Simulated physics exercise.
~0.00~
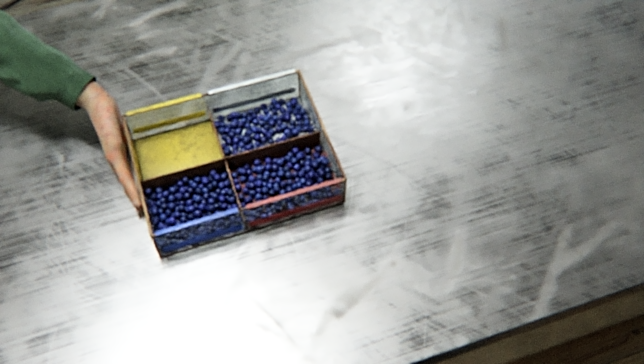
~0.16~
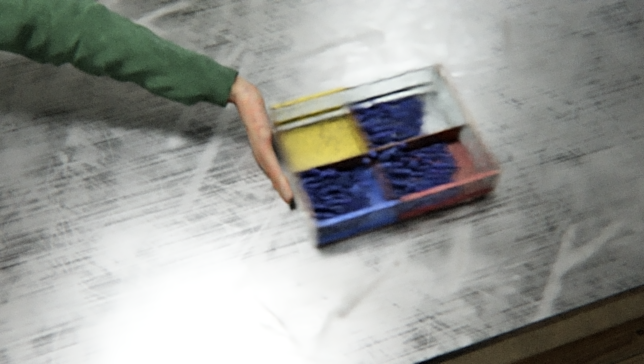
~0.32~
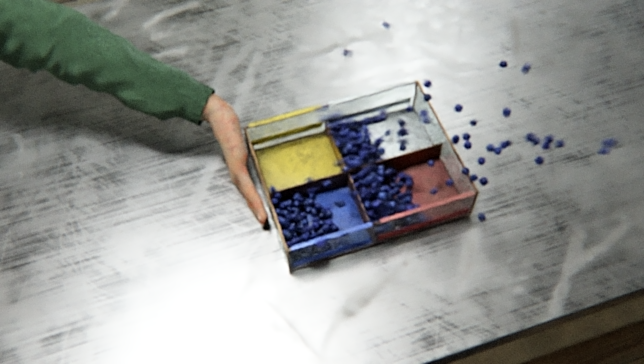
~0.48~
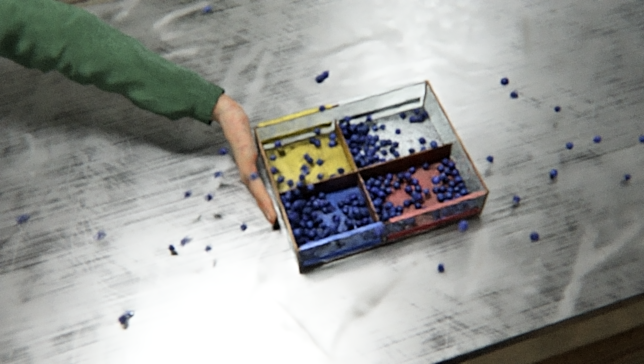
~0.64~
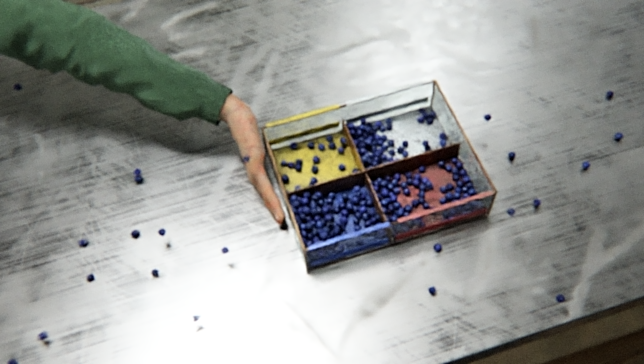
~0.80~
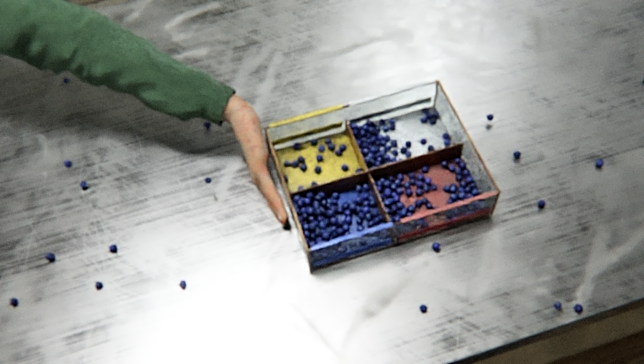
In the video, a hand in a green sleeve jerks a four-section tray of blueberries right across a worn gray surface, then back slightly left, scattering some onto the surface while others spill into the empty yellow section, and the tray ends still held, with most berries inside.
